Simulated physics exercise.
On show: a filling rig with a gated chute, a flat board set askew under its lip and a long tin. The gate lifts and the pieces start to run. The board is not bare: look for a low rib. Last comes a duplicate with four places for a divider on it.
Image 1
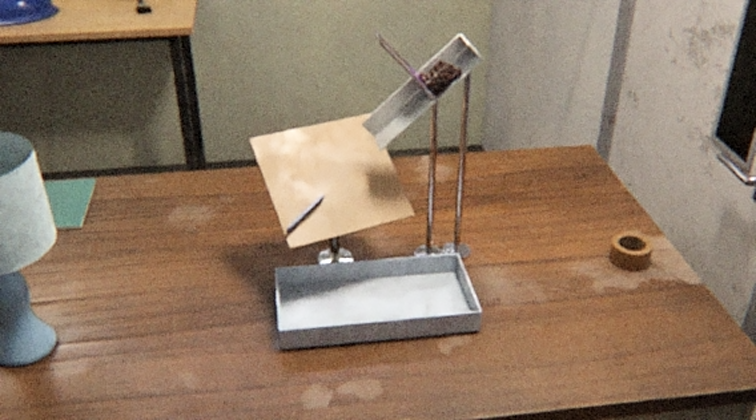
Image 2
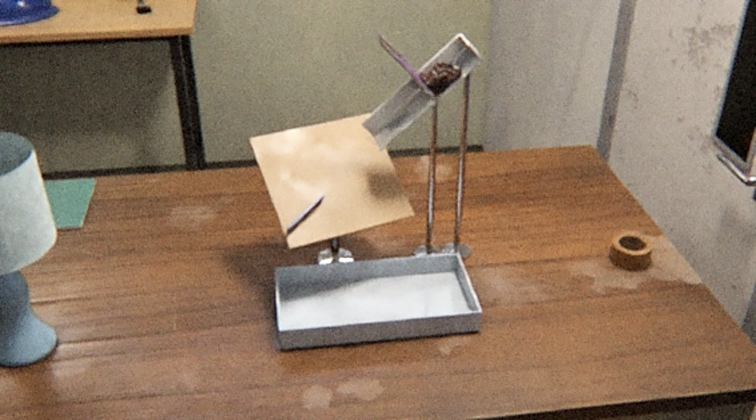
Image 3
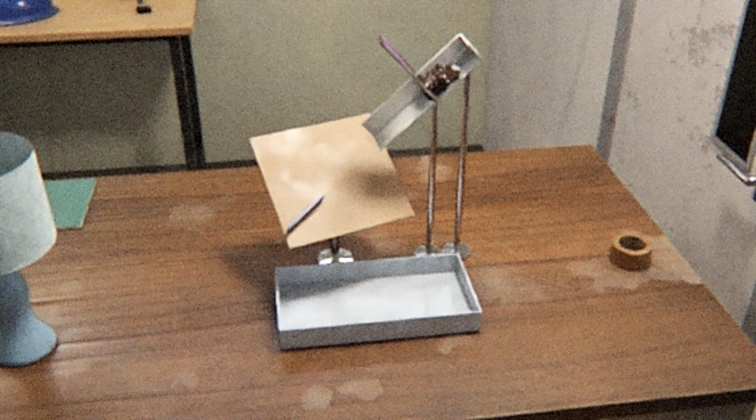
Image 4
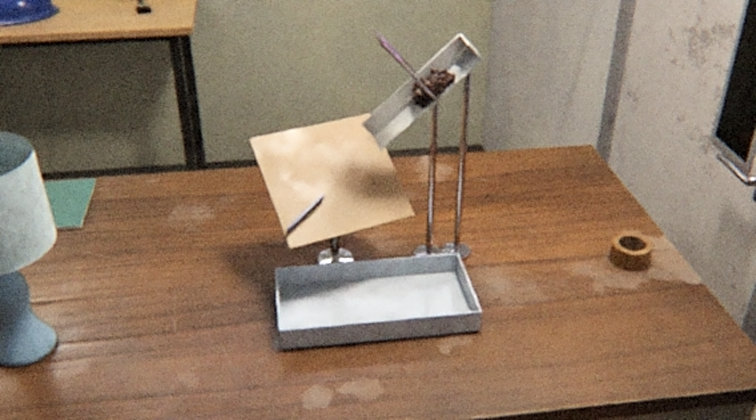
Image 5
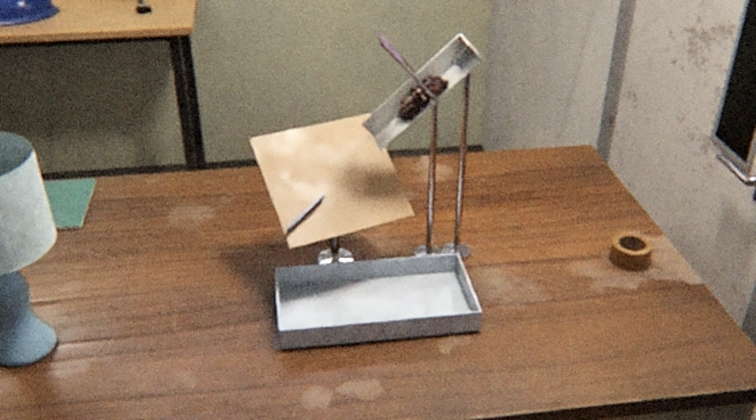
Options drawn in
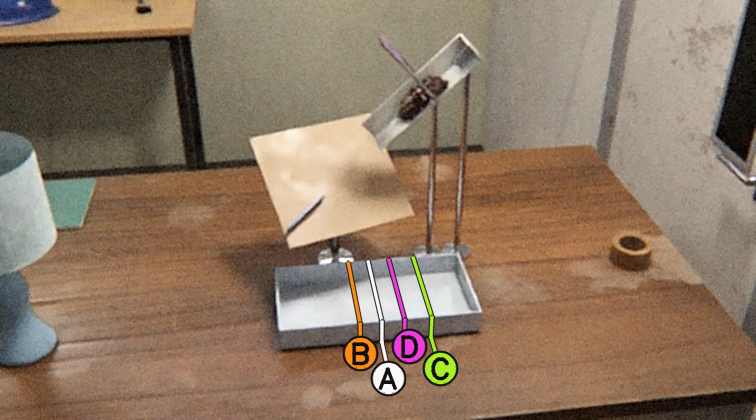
We see a tilted tan board with a thin dark rib above an empty metal tin on a wooden table, while a clump of small dark brown pieces slides a short way down a sloping chute toward the lower left.
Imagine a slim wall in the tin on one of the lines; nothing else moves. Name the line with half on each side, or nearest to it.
B works best here.
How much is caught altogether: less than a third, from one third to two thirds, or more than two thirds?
From one third to two thirds.
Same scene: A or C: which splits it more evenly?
Line A.
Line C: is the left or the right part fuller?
More lands on the left.
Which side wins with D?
Left.
On the marked copy, line A crosses the front rim at (381, 321); line B crosses the front rim at (359, 323); line C crosses the front rim at (431, 316); line D crosses the front rim at (404, 318).
For line A, of what is caught, most on the left of the divider, a small part on the right.
For line B, of what is caught, about two thirds on the left of the divider, about a third on the right.
For line C, of what is caught, all on the left of the divider, none on the right.
For line D, of what is caught, most on the left of the divider, a small part on the right.
